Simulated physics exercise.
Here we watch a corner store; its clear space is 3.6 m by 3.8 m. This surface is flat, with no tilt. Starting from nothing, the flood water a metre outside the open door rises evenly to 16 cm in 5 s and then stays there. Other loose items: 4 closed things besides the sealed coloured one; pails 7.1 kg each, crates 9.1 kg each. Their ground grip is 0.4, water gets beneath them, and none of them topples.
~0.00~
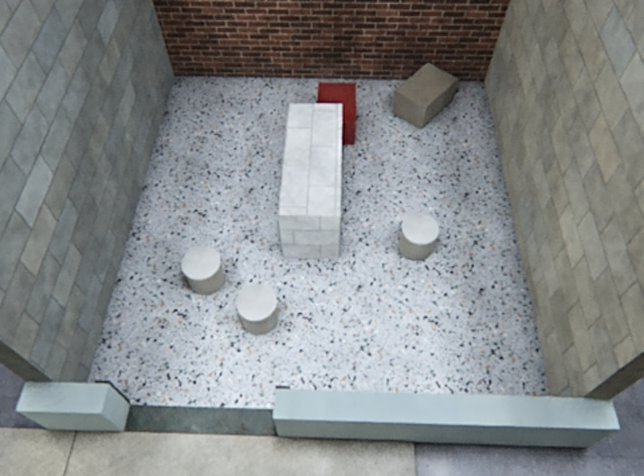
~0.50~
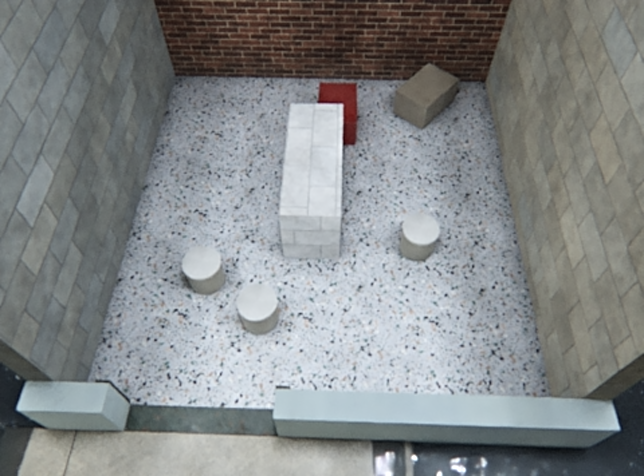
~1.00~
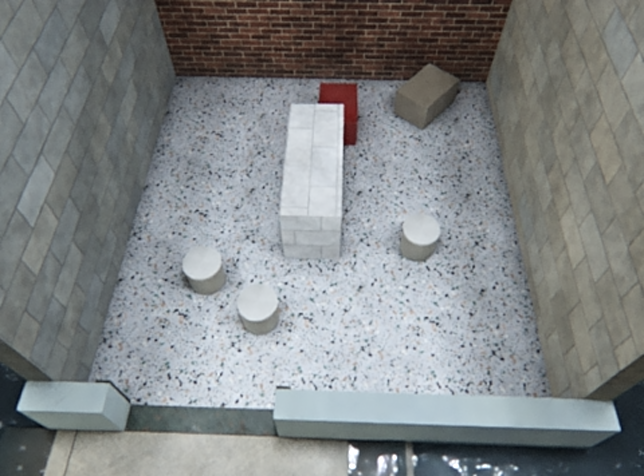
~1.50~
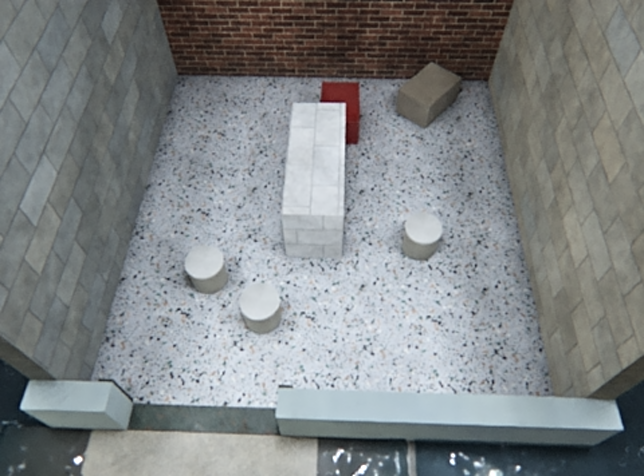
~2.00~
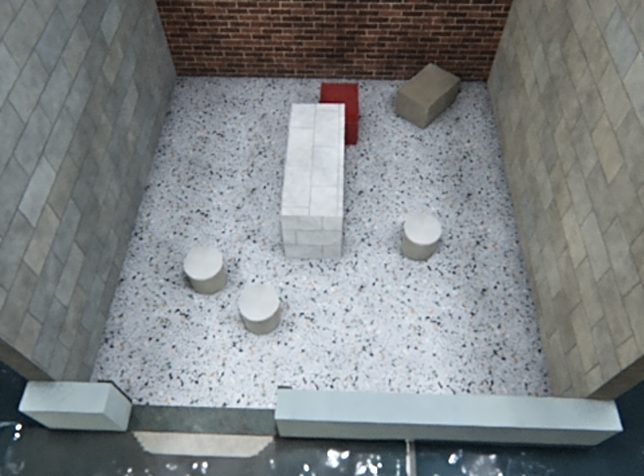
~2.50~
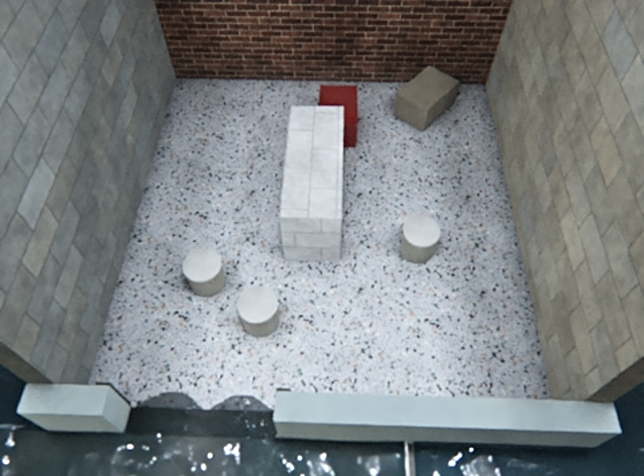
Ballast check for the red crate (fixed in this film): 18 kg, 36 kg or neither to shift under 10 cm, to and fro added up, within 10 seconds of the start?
It takes only the lighter ballast.
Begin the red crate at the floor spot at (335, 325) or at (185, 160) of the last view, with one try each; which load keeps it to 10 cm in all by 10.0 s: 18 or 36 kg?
Note, in order: Both OK; heavier only OK.
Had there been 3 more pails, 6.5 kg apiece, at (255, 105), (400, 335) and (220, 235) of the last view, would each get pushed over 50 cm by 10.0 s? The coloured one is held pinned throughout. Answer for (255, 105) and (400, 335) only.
The first comes out below the threshold, the second below the threshold.
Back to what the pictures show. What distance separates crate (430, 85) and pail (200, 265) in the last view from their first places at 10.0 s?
They sit 50 cm and 140 cm away, in the order given.
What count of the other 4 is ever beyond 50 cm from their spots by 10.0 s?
Count: 1.
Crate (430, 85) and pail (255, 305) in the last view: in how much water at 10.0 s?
Depths: Near 5 cm, then near 6 cm.
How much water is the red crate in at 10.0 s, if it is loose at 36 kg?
6 cm, roughly.
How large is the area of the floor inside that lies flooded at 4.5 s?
Somewhere about 3.0 m2, give or take.
After 3.5 s the red crate would be 0 cm from its start with 18 kg and 0 cm from its start with 36 kg; 0 cm of water round it then.
After 4.5 s the red crate would be 0 cm from its start with 18 kg and 0 cm from its start with 36 kg; 0 cm of water round it then.
After 7.0 s the red crate would be 0 cm from its start with 18 kg and 0 cm from its start with 36 kg; 0 cm of water round it then.
After 10.0 s the red crate would be 0 cm from its start with 18 kg and 0 cm from its start with 36 kg; 6 cm of water round it then.
